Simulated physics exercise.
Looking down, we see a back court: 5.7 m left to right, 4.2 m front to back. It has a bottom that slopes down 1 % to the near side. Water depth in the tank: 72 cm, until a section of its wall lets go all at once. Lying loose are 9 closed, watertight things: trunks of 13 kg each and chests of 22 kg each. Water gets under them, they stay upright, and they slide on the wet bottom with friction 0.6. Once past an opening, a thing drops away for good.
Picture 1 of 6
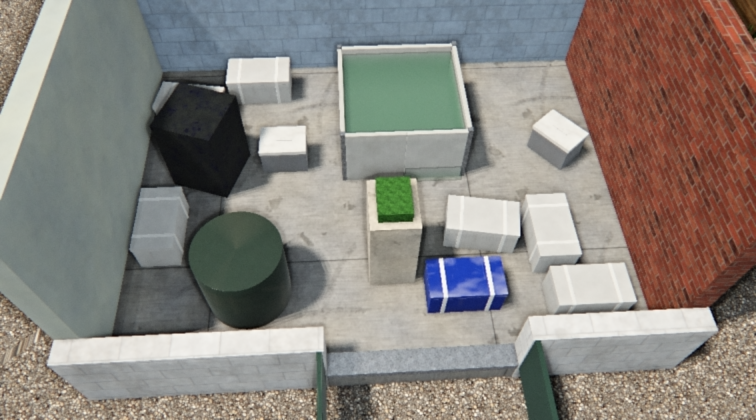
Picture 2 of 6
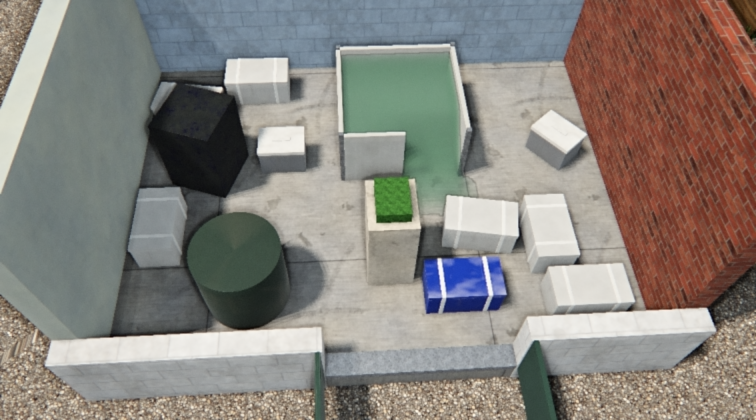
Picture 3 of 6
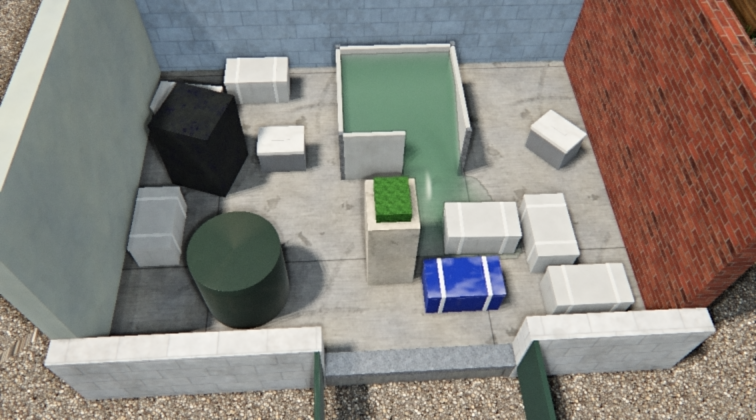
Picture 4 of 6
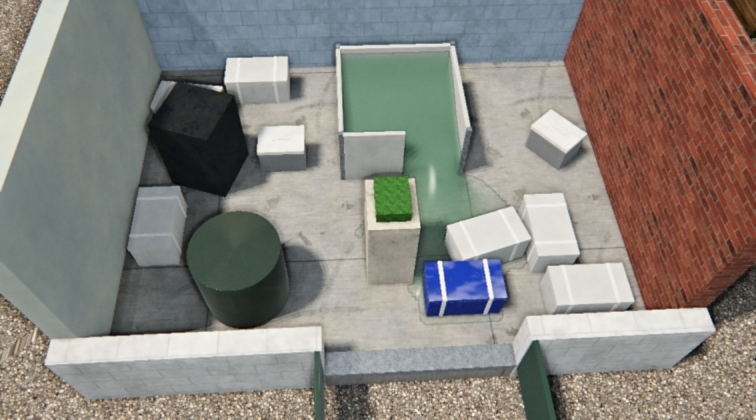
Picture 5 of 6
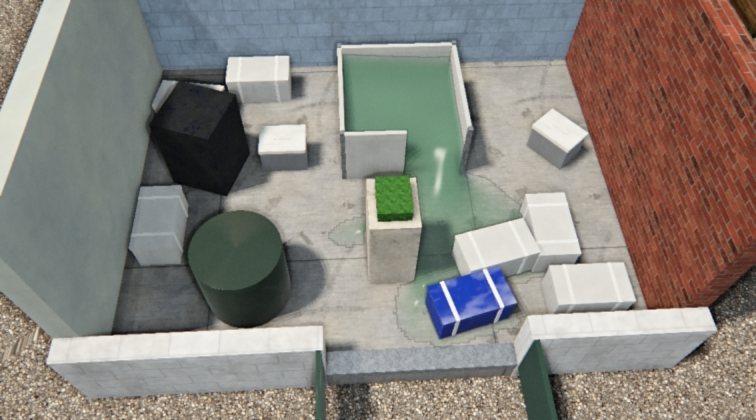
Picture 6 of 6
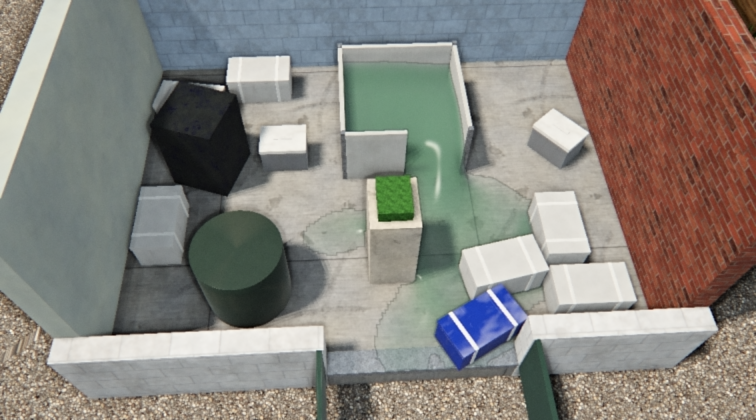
A walled back court with a concrete floor, blue blocks behind and red brick at right, is seen from above by a still camera. Pale trunks and chests lie around a black block, a dark green cylinder, a planter and a blue trunk, below a tank of greenish water. Part of the tank's front disappears, water spreads toward the near side, and nearby pale trunks shift before the blue one turns and slides nearer the front wall.
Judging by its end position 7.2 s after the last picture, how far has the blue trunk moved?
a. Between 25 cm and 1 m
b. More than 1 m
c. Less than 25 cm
Answer: B.
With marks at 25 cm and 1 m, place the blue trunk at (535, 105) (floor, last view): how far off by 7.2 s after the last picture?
Observed: Object is barely disturbed.
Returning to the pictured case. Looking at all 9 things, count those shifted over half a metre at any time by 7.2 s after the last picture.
I get 4.
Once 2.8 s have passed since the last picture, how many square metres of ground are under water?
Near 14 m2 in all.
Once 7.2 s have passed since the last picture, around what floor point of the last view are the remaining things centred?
The centre sits near (351, 161).
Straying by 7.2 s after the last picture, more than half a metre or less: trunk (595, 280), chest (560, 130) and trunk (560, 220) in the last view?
Item by item, they came out above the mark, below the mark and above the mark.
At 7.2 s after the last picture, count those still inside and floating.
Total: 2.
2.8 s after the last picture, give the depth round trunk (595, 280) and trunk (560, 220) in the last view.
Some 10 cm at the first, some 8 cm at the second.
Then, 0.9 s after the last picture the blue trunk has gone out; 1 of 9 are out; 2 afloat.
Then, 2.8 s after the last picture the blue trunk has gone out; 2 of 9 are out; 2 afloat.
Then, 4.8 s after the last picture the blue trunk has gone out; 2 of 9 are out; 2 afloat.
Then, 7.2 s after the last picture the blue trunk has gone out; 2 of 9 are out; 2 afloat.
